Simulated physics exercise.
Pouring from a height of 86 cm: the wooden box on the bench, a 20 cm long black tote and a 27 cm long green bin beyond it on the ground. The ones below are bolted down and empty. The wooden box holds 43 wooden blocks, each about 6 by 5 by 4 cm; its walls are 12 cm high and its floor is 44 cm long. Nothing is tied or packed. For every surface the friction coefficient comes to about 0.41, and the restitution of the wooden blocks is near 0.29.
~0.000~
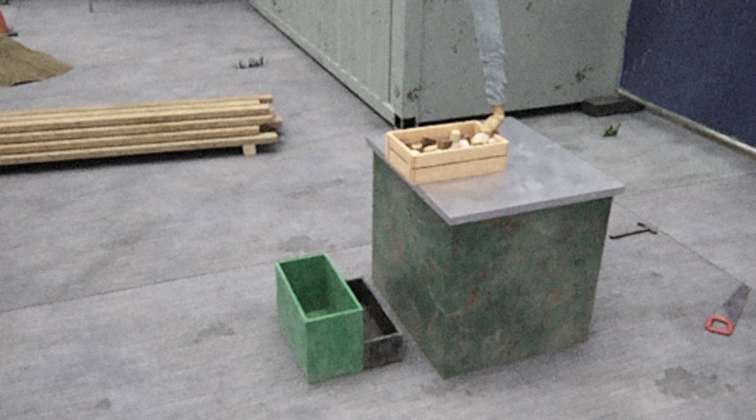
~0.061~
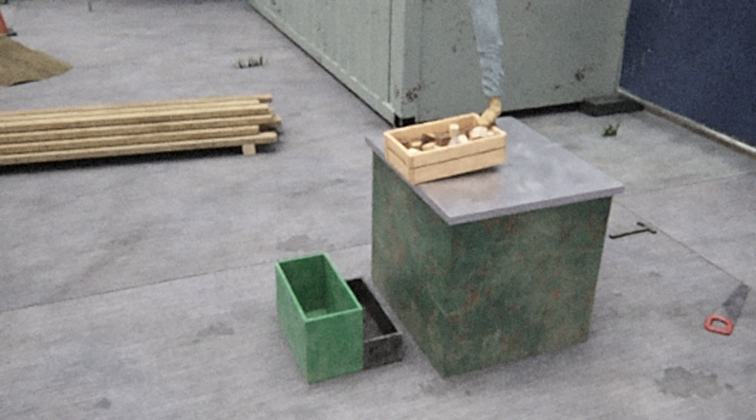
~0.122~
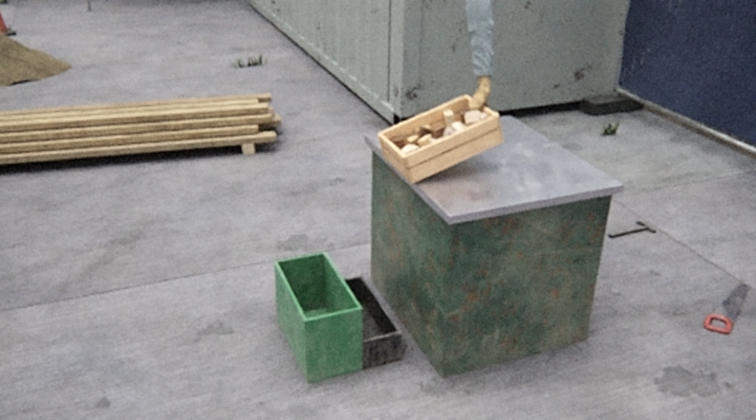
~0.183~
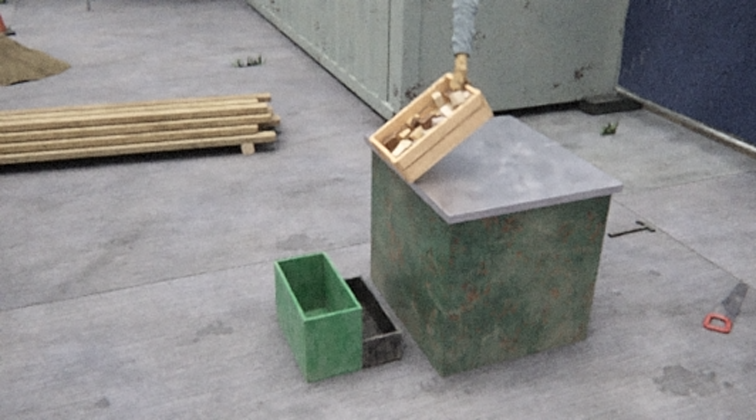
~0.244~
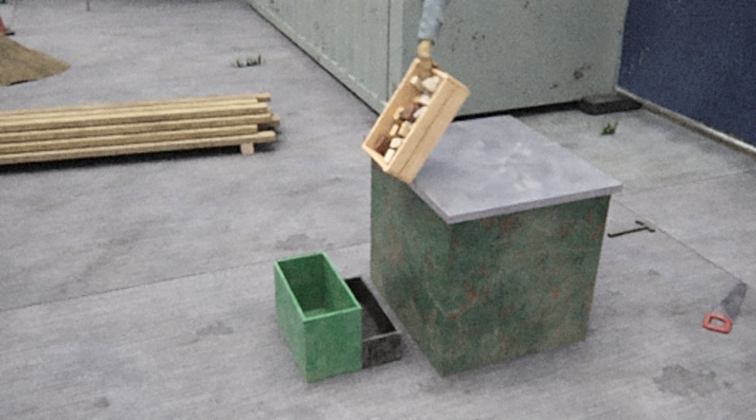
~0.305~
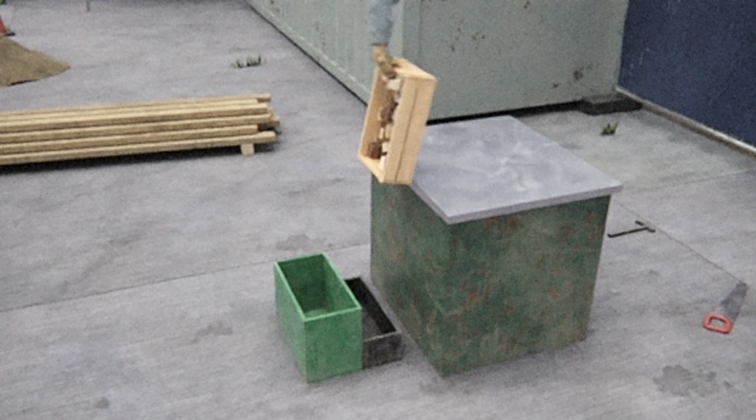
A box of blocks on a bench tilts steeply left as a hand raises one end.
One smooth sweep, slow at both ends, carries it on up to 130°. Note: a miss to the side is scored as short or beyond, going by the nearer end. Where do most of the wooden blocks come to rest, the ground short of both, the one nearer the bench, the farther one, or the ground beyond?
Most of them end up: Past.
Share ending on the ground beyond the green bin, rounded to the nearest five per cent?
Estimate: About 65 in a hundred.
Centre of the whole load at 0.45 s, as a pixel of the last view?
Around (350, 147).
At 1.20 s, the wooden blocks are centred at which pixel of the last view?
Centre: Approx. (197, 367).
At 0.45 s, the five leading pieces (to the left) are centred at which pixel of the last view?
I'd say near (321, 130).
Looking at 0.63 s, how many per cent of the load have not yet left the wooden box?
About 0 %, still inside.
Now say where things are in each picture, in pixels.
In the first picture (each is followed by its nearest rim corner in this view), wooden box, (416, 155); green bin, (308, 321); 0° from level; none out.
Wooden box, (413, 155); 5° from level, in the second picture.
Wooden box, (406, 156); 17° from level, in the third picture.
Wooden box, (397, 160); 35° from level, in the fourth picture.
Wooden box, (388, 168); 56° from level, in the fifth picture.
Wooden box, (382, 179); green bin, (306, 320); 78° from level; none out, in the sixth picture.
After 0.45 s, tilt 120°; 36 still in the wooden box and 7 in the air.
After 0.63 s, tilt 130°; 1 still in the wooden box and 42 in the air.
After 0.88 s, tilt 130°; 10 in the green bin, 18 on the ground beyond the green bin and 15 in the air.
When it is over (at 1.20 s), 2 in the black tote, 11 in the green bin, 2 on the ground short of the black tote and 28 on the ground beyond the green bin.
